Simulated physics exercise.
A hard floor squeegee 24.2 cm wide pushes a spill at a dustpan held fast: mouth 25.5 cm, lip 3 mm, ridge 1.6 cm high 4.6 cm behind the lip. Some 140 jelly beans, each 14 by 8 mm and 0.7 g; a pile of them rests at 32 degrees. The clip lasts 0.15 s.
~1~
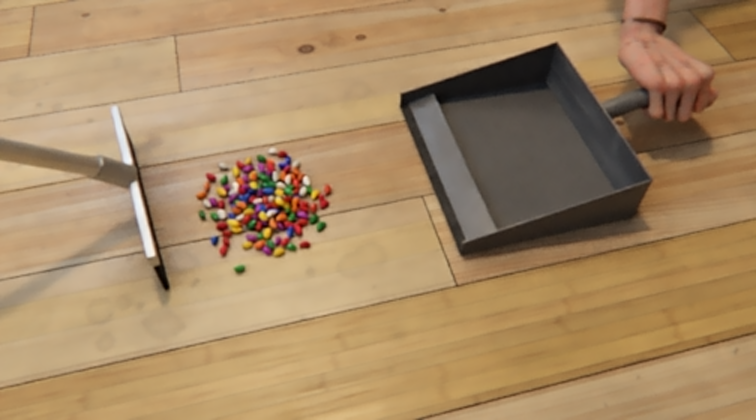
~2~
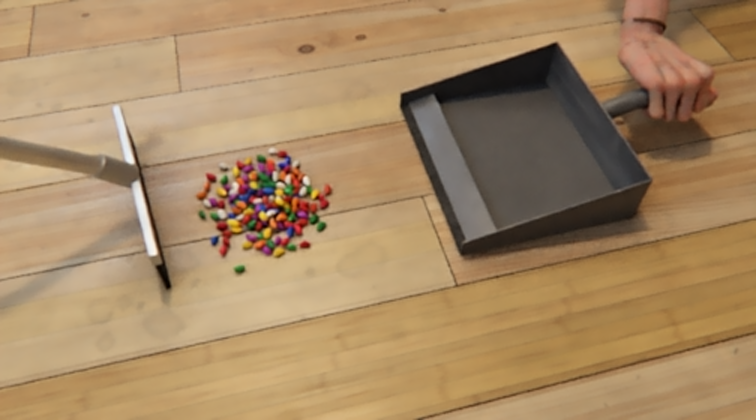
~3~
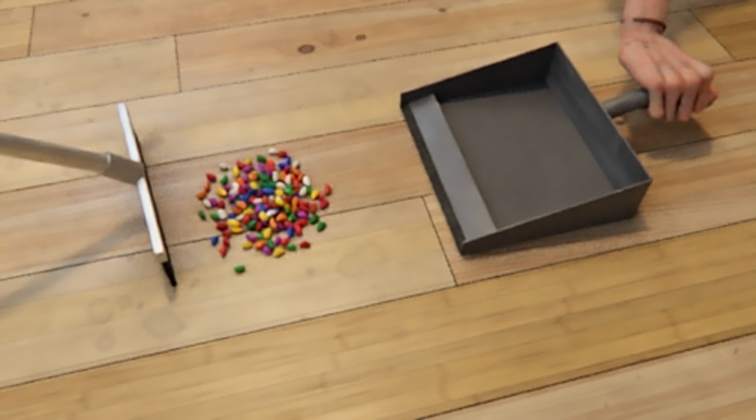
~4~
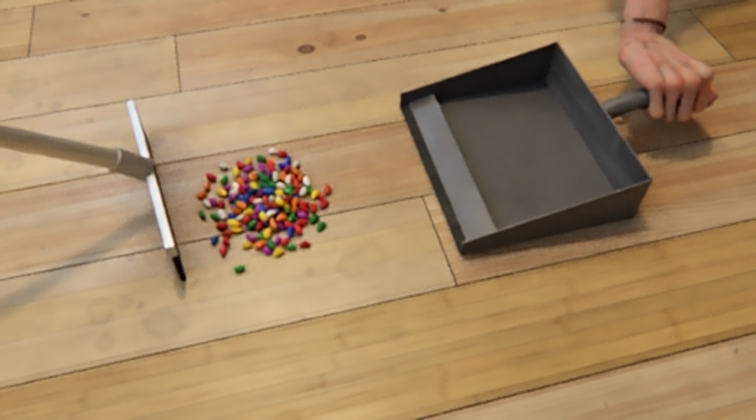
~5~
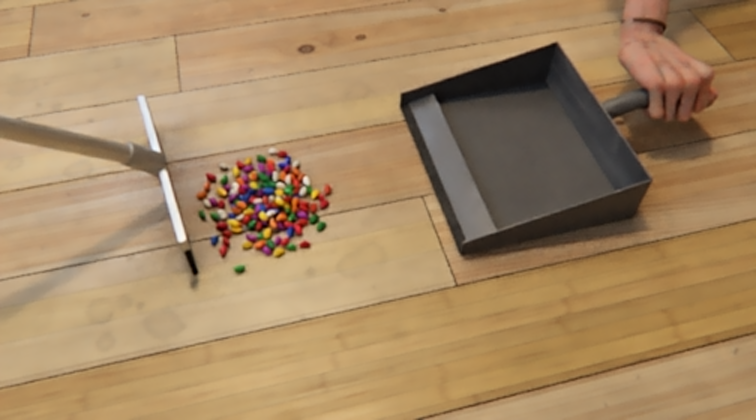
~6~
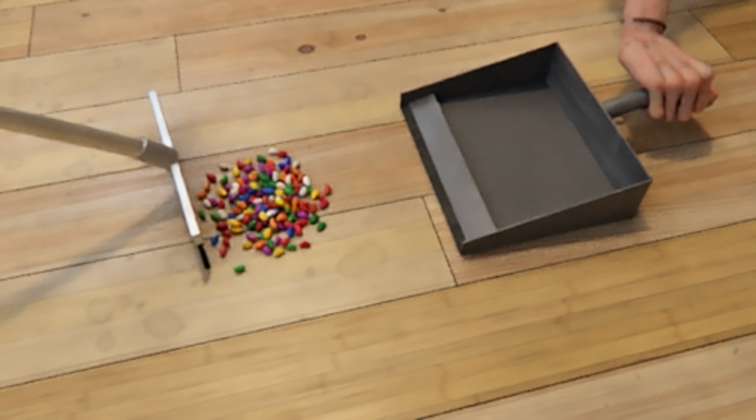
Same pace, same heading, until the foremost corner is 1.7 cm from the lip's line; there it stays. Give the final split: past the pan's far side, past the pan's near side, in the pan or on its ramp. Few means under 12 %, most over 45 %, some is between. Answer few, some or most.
Far side some, near side few, pan some.
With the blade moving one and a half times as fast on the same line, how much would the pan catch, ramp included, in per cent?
In that case some 20 per cent.
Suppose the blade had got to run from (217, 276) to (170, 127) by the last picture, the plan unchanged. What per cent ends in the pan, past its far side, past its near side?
Pan 0, far 0, near 10.
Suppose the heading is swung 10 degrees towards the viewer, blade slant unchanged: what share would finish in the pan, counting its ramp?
It would be near 25 per cent.
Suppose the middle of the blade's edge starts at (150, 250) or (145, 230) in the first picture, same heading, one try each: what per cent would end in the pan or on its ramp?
Some 30 and 25 per cent.
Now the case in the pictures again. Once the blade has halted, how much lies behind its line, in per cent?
Roughly 30 per cent.
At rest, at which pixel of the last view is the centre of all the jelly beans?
Around (407, 137).
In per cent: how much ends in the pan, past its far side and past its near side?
Far side 20, near side 0, pan 20.
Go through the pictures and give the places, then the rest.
The first frame shows blade from (154, 260) to (118, 116), moved 0.0 cm, 0 of the pieces shifted so far; middle of the pieces at (265, 201); pan at (522, 156).
The second frame shows blade from (156, 259) to (119, 115), moved 0.2 cm, 0 of the pieces shifted so far; middle of the pieces at (265, 201).
The third frame shows blade from (162, 256) to (124, 113), moved 0.9 cm, 0 of the pieces shifted so far; middle of the pieces at (265, 201).
The fourth frame shows blade from (172, 251) to (133, 109), moved 2.0 cm, 0 of the pieces shifted so far; middle of the pieces at (265, 201).
The fifth frame shows blade from (185, 245) to (144, 105), moved 3.5 cm, 0 of the pieces shifted so far; middle of the pieces at (265, 201).
The sixth frame shows blade from (197, 239) to (155, 100), moved 4.9 cm, 0 of the pieces shifted so far; middle of the pieces at (265, 201); pan at (522, 156).
Then, 0.29 s after the last picture, middle of the blade 17 cm from the lip; 0 % over the lip, far side 0 %, near side 0 %.
Then, 0.47 s after the last picture, middle of the blade 9 cm from the lip; 0 % over the lip, far side 10 %, near side 0 %.
Then, 0.78 s after the last picture, middle of the blade 3 cm from the lip; 20 % over the lip, far side 20 %, near side 0 %.
In the end, far side 20 %, near side 0 %, pan 20 %, in front of the lip or behind the blade 60 %.
